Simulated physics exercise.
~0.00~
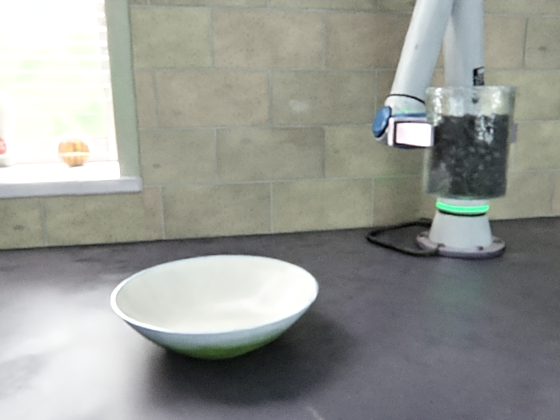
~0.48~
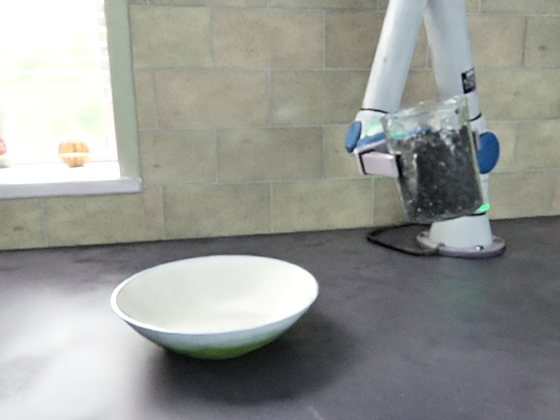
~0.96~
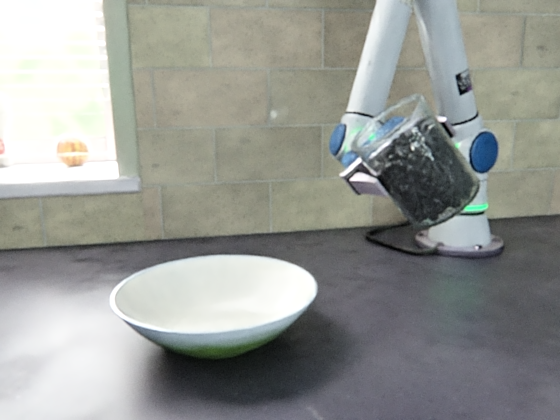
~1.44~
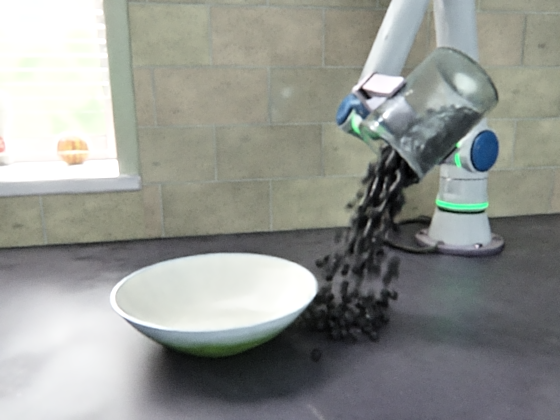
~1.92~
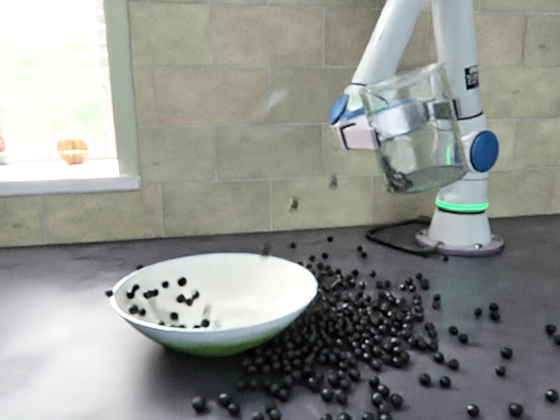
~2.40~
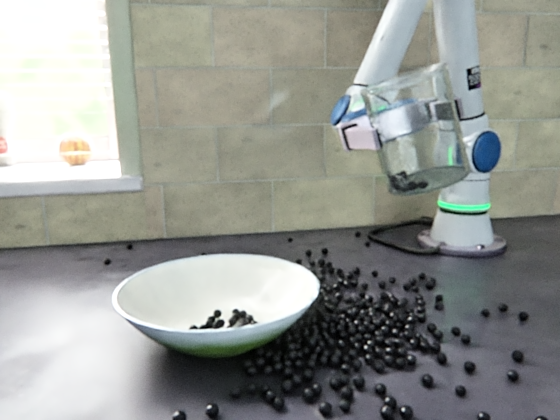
At the start, a robot arm holds a clear container filled with small dark beads upright, to the right of a wide white bowl on a dark tabletop. The arm tips the container toward the bowl, shifting it a little to the left. It then raises and tilts it further until the beads pour out in a thick stream, landing on the table just short of the bowl. The beads scatter, and some bounce into the bowl as the arm swings the container back nearly upright. Finally, most beads lie spread over the table, with a small cluster in the bowl and a few left in the container.
